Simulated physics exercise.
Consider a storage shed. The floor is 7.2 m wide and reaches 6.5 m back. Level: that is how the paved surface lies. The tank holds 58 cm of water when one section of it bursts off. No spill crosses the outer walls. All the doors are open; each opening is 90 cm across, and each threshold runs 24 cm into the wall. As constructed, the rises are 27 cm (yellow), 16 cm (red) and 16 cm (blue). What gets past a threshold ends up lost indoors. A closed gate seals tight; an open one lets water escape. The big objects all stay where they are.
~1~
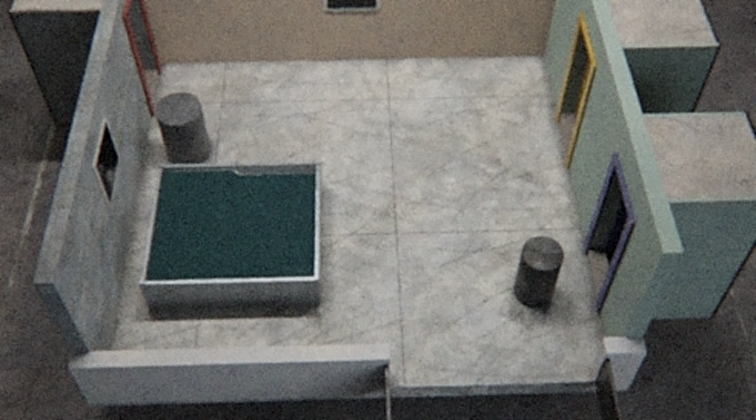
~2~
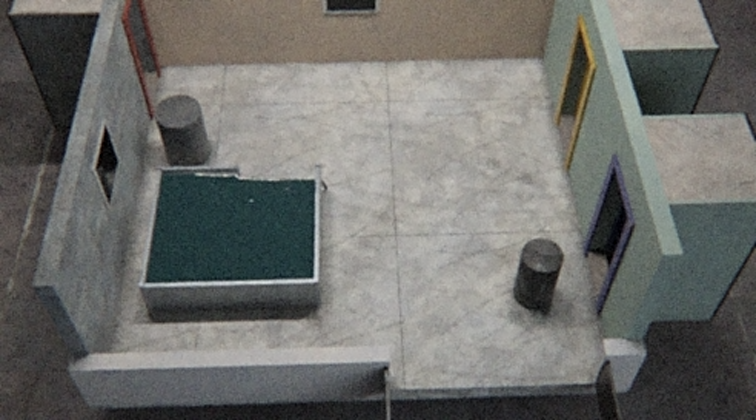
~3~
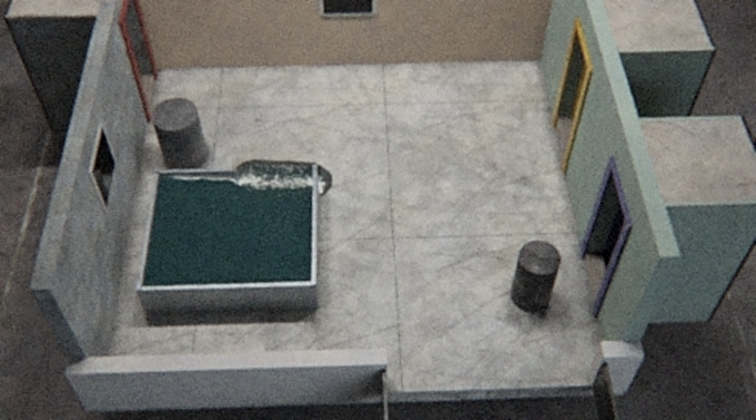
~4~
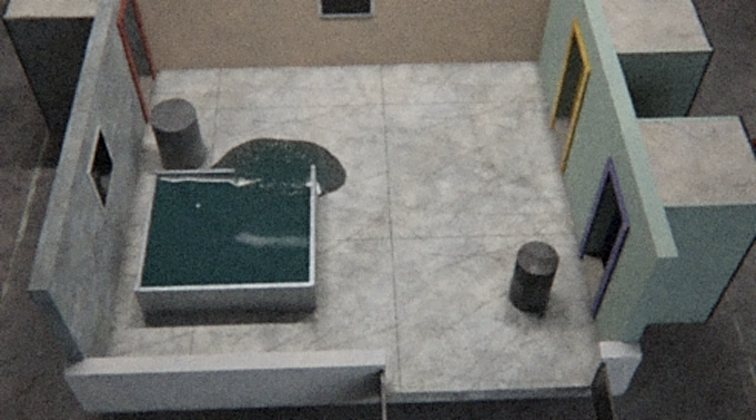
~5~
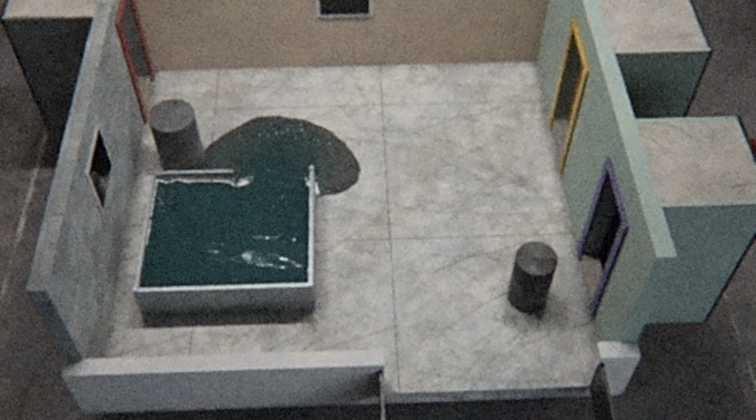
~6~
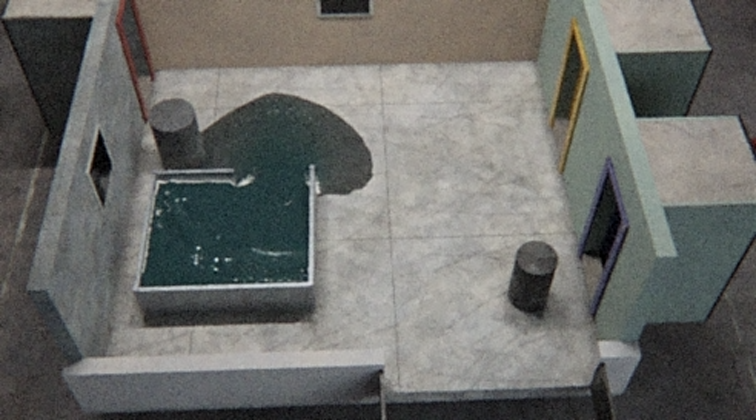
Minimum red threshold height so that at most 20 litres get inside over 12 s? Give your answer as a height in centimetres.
Close to 17 cm.
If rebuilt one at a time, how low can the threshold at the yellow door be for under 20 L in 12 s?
The yellow one would have to be about 7.5 cm high.
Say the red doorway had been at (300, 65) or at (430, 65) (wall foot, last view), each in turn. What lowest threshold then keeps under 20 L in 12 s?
You'd want about 23 cm there first, then about 9.0 cm.
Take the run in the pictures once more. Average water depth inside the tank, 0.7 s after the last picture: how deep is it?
Around 43 cm on average.
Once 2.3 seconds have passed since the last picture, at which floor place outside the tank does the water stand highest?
At about pixel (155, 70).
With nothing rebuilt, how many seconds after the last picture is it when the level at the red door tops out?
2.8 s.
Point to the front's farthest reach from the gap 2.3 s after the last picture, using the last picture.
Roughly at (529, 61) in the last view.
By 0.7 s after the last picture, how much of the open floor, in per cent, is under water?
Some 25 per cent is wet.
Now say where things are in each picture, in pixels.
The tank at (235, 223) is whole and still, 58 cm deep; the red door at (144, 51) is dry, in the first frame.
Water pours out on the far side and has run 0.2 m, to a hidden place; about 5 cm deep outside, 58 cm at the back, in the second frame.
The gap is on the far side, the front 0.7 m out at (254, 164); the back of the tank holds 58 cm, in the third frame.
Water pours out on the far side and has run 1.2 m, to (254, 144); about 8 cm deep outside, 58 cm at the back, in the fourth frame.
The front is at (257, 121), 1.7 m from the gap on the far side; 3.3 m2 of floor is wet, 58 cm left at the back, in the fifth frame.
Water pours out on the far side and has run 2.3 m, to (276, 97); about 5 cm deep outside, 54 cm at the back; 1.5 m in a straight line remain to the red door at (137, 57), in the sixth frame.
Then, 0.7 s after the last picture water covers 25 % of the floor, deepest (32 cm) near (297, 185); it has not reached the red door.
Then, 2.3 s after the last picture water covers 40 % of the floor, deepest (30 cm) near (155, 70); 19 cm at the red door, 2 litres in over its 16 cm threshold.
Then, 11.3 s after the last picture water covers 95 % of the floor, deepest (11 cm) near (533, 81); 7 cm at the red door, 23 litres in over its 16 cm threshold.
At the red door as built, the water peaked near 21 cm, 2.9 s after the last picture.
With a threshold of 15 cm, 30 litres would have come in within the 12 s; with 20 cm, 6 litres. So under 20 litres takes about 17 cm.
